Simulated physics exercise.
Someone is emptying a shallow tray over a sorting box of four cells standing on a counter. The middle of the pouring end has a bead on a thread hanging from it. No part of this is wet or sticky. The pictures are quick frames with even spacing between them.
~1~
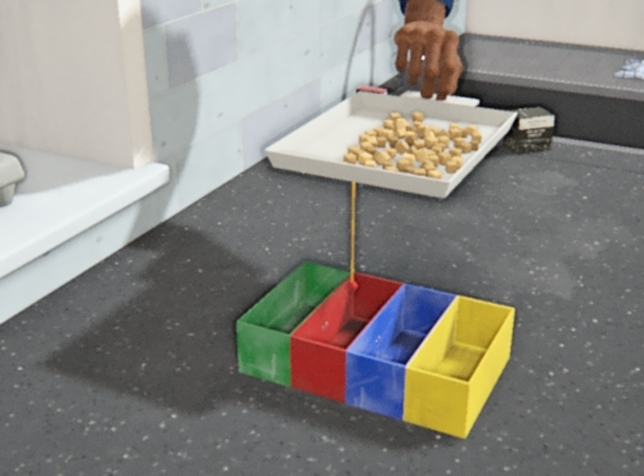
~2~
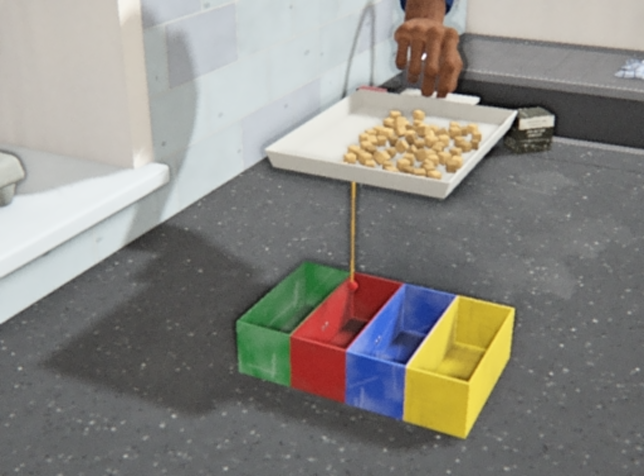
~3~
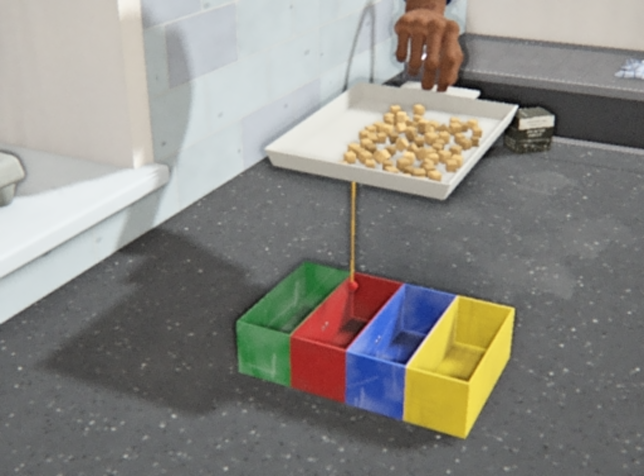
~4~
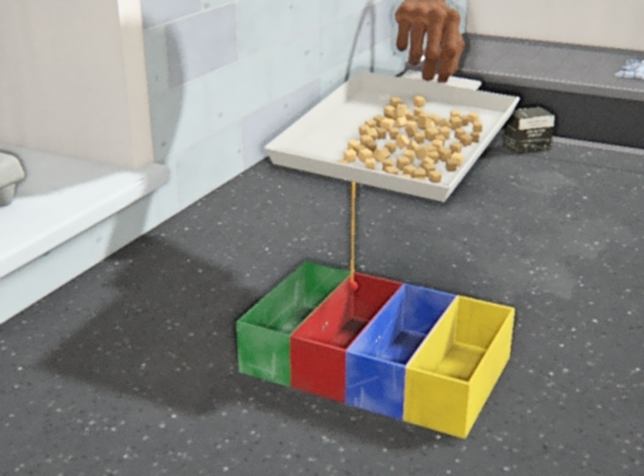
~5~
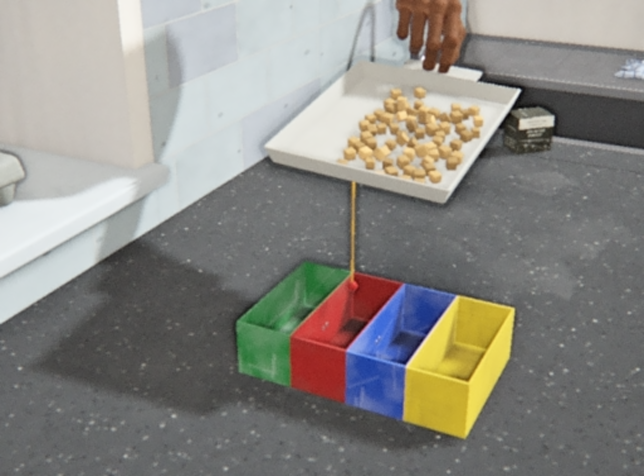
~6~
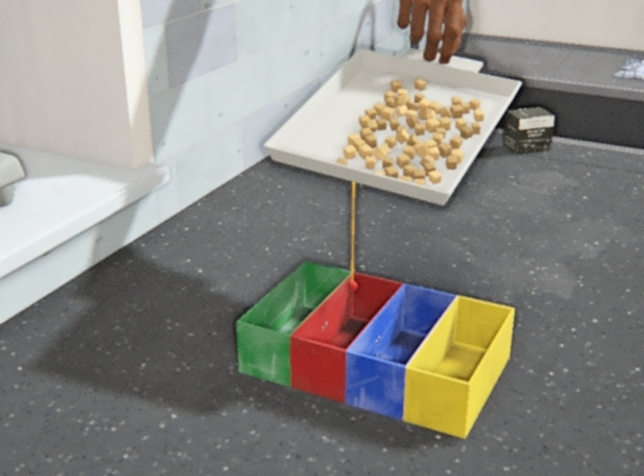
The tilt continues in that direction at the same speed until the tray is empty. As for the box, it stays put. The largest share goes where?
To the blue cell.
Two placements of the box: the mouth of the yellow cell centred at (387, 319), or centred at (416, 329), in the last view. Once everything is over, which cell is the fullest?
Try 1 - the yellow one; try 2 - that yellow cell.
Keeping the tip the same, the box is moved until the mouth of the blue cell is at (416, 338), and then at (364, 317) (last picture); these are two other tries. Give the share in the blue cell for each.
Roughly 70% on the first try and 20% on the second.
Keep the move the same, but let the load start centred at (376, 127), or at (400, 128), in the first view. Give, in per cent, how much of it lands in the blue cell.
It's 50 percent the first time and 50 percent the second.
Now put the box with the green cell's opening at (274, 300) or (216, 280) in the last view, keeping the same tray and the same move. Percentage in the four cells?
Roughly 100 %, then roughly 20 %.
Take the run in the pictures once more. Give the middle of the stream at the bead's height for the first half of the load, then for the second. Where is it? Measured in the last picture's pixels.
First around (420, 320), afterwards around (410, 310).
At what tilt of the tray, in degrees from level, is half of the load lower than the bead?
105°, roughly.
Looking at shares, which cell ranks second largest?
Rank 2: Yellow.
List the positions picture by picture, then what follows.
In the first picture, corners of the pouring end at (274, 149) and (445, 178), level; middle of the load at (419, 146), small wooden cubes; bead on its thread at (352, 286); green cell at (264, 349); red cell at (318, 364); blue cell at (376, 380); yellow cell at (436, 397).
In the second picture, corners of the pouring end at (274, 148) and (445, 179), level; middle of the load at (419, 145).
In the third picture, corners of the pouring end at (273, 147) and (445, 181), tipped barely, lowest at the right corner; middle of the load at (419, 142).
In the fourth picture, corners of the pouring end at (273, 146) and (445, 183), tipped a little, lowest at the right corner; middle of the load at (419, 138).
In the fifth picture, corners of the pouring end at (273, 145) and (445, 186), tipped a little, lowest at the right corner; middle of the load at (420, 134).
In the sixth picture, corners of the pouring end at (273, 144) and (445, 188), tipped a little, lowest at the right corner; middle of the load at (420, 130); green cell at (264, 349); red cell at (318, 364); blue cell at (376, 380); yellow cell at (436, 397).
Soon, tray tipped steeply; all on the tray.
A while on, tray tipped right over; nearly all on the tray; a stray few in the yellow cell; a small part falling or outside the box.
Towards the end, tray tipped past a quarter turn; about half in the blue cell; about a third in the yellow cell; a small part in the red cell; a stray few falling or outside the box.
Finally, tray tipped past a quarter turn; about half in the blue cell; about a third in the yellow cell; a small part in the red cell; none in the green cell; a stray few outside the box.
